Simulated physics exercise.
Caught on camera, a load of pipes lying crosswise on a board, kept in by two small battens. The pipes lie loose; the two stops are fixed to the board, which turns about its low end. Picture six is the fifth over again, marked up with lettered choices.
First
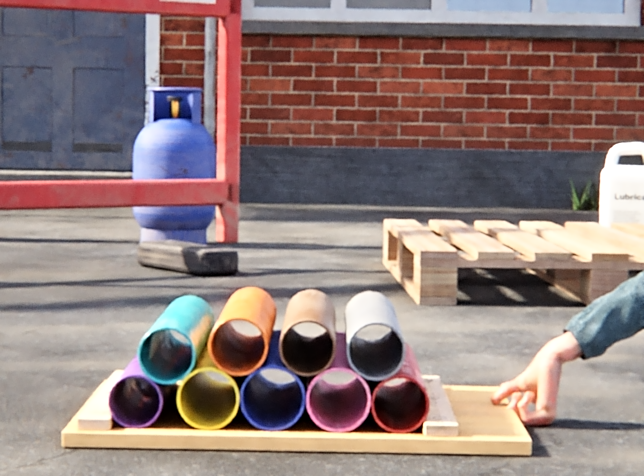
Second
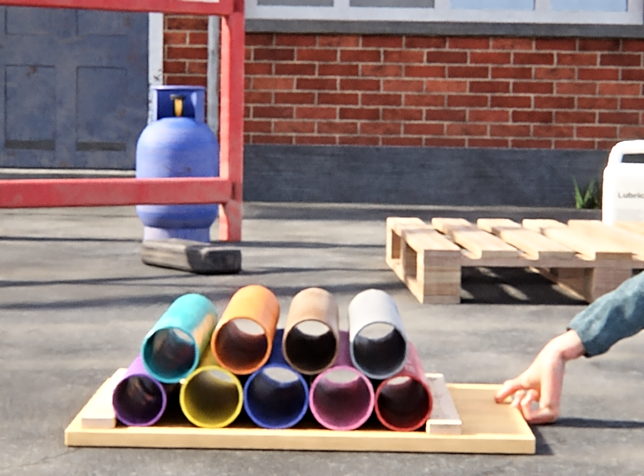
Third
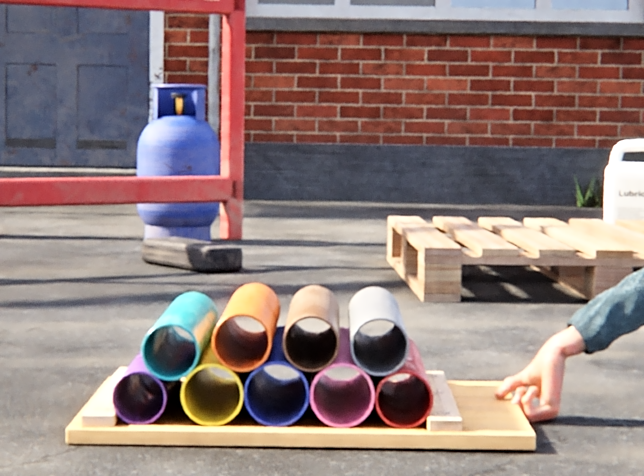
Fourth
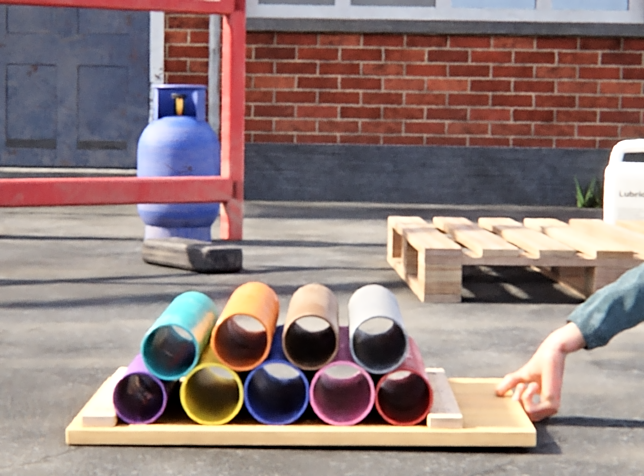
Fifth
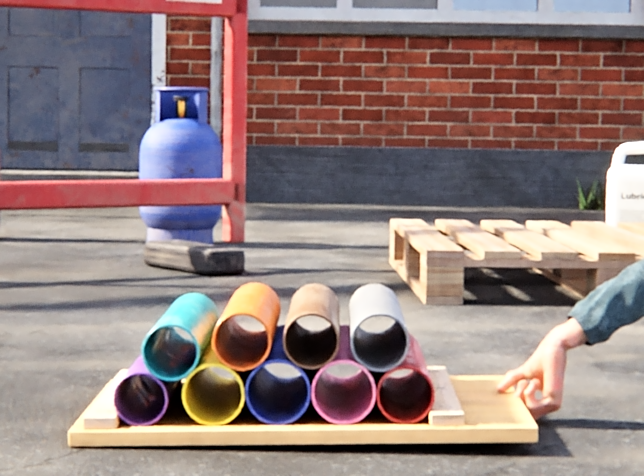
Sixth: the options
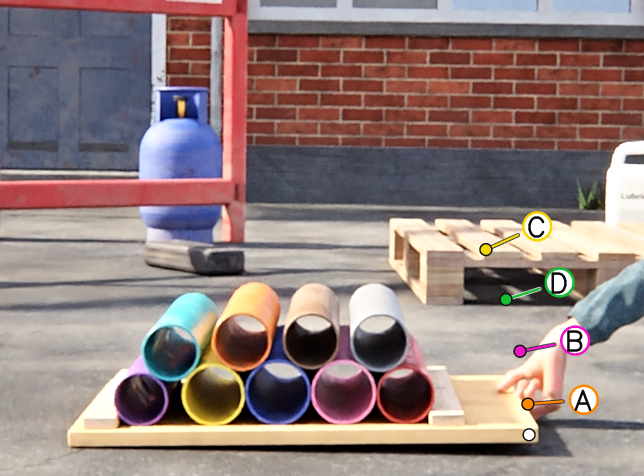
To begin with, nine coloured pipes lie stacked in two rows between small battens on a wooden board, with a hand at its right end. The hand then raises that end very slightly, tilting the board a little, while the pipes keep their places in the stack.
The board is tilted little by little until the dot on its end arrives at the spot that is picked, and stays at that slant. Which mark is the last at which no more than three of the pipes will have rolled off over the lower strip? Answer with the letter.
Lift it to C and no more.
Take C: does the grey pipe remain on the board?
Yes.
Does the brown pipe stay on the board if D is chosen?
Yes, with D.
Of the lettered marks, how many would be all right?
The number is four.
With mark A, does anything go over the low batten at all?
At A: No.
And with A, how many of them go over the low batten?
At A the number is none.
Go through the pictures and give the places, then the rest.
The first frame shows yellow pipe (208, 399); blue pipe (273, 398); pink pipe (339, 400).
The second frame shows pink pipe (342, 399); red pipe (404, 403).
The third frame shows board (304, 405); red pipe (404, 400); grey pipe (380, 347); brown pipe (311, 344).
The fourth frame shows board (304, 403); purple pipe (139, 398); yellow pipe (212, 394).
The fifth frame shows board (306, 403); purple pipe (141, 399); yellow pipe (214, 395).
On the marked copy, A at (528, 404); B at (520, 351); C at (486, 249); D at (506, 300); the white dot at (529, 435).
Taking C. A third of the way, board at 16°.
Two thirds of the way, board at 25°.
When it is over, board at 25°, one over the low batten (turquoise).
As for the rest, A none over the low batten; B none over the low batten; D none over the low batten.
